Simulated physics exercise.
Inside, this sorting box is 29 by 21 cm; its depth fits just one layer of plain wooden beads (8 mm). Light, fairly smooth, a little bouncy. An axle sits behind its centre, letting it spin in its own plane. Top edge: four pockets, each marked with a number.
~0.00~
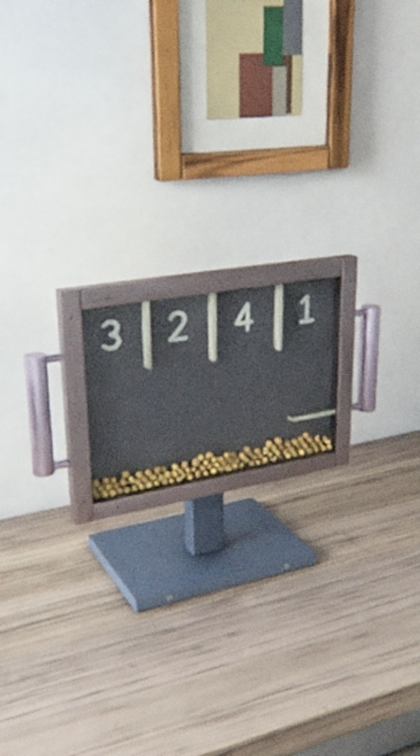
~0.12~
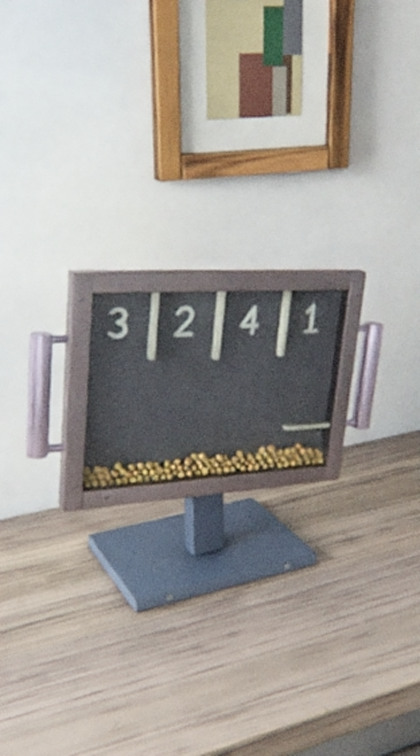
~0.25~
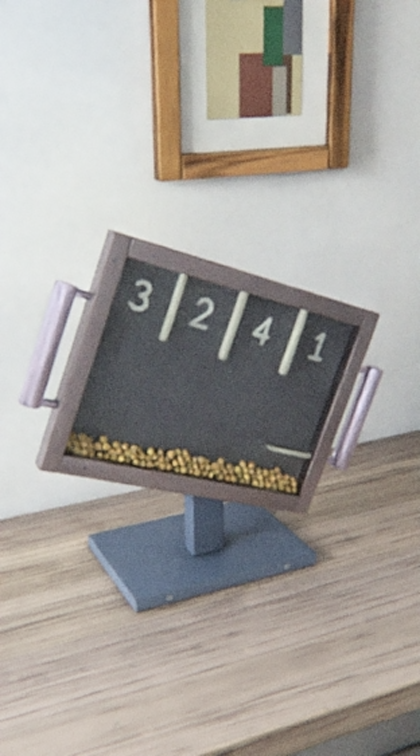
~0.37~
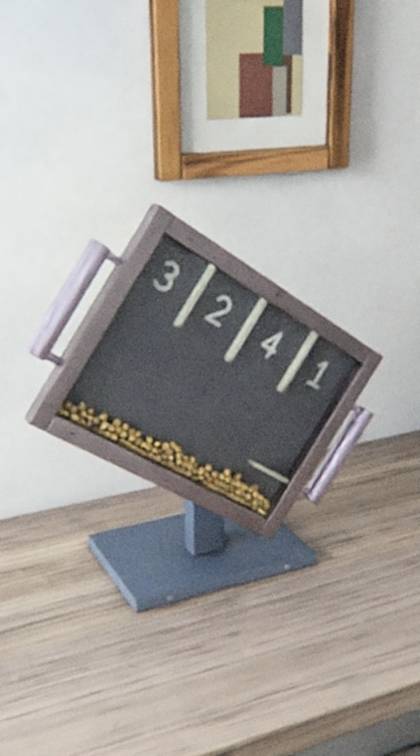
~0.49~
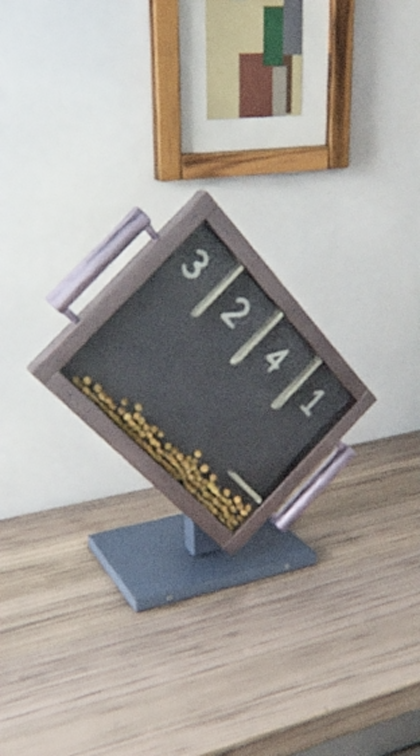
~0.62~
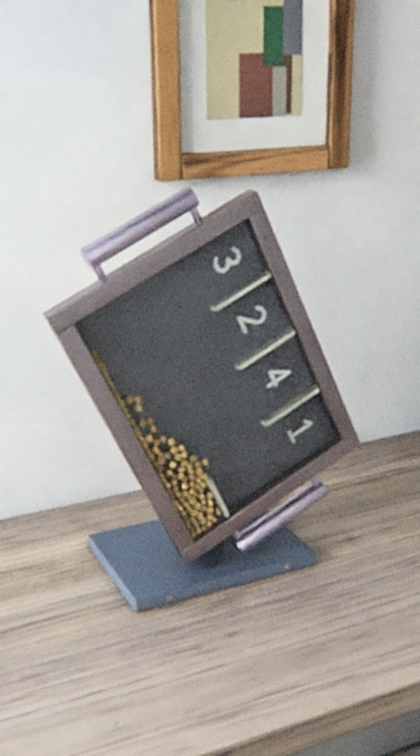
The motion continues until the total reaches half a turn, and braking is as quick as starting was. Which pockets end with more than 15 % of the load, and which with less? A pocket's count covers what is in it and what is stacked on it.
No. 1: More; 2: Less; 3: Less; 4: More.
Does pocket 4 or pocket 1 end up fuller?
It's pocket 1 that finishes with more.
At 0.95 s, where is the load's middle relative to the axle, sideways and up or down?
Some 7 cm left and 9 cm below.
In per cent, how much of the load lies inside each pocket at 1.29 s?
Pocket 1: 40; pocket 2: 0; pocket 3: 0; pocket 4: 0.
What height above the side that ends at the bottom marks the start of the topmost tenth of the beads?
Height: Approx. 17 cm.
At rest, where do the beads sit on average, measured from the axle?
Roughly 9 cm to the left of the axle and 6 cm beneath it.
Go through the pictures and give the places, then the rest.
In the first frame, level, about 100 beads; beads centred (218, 464); top one (278, 441); no. 1 (306, 309), no. 2 (178, 326), no. 3 (111, 335), no. 4 (244, 318); walls (334, 410) to (292, 418).
In the second frame, turned 6° clockwise; beads centred (210, 465); top one (87, 471).
In the third frame, turned 21° clockwise; beads centred (191, 465); top one (72, 436).
In the fourth frame, turned 36° clockwise; beads centred (178, 462); top one (67, 405).
In the fifth frame, turned 50° clockwise; beads centred (175, 462); top one (76, 380).
In the sixth frame, turned 65° clockwise; beads centred (173, 470); top one (94, 354); no. 1 (301, 429), no. 2 (253, 318), no. 3 (227, 260), no. 4 (277, 376); partition tips (214, 308), (238, 367), (265, 423).
After 0.95 s it has turned 105°, the beads' middle is 7 cm left of and 9 cm below the axle; inside pockets, no. 1, 10 %.
After 1.29 s it has turned 145°, the beads' middle is 10 cm left of and 6 cm below the axle; inside pockets, no. 1, 40 %.
After 1.65 s it has turned 180°, the beads' middle is 11 cm left of and 3 cm below the axle; inside pockets, no. 1, 45 %, no. 4, 15 %.
In the end, by 3.2 s, no. 1, 55 %, no. 2, 0 %, no. 3, 0 %, no. 4, 30 %, caught on other walls 15 %.
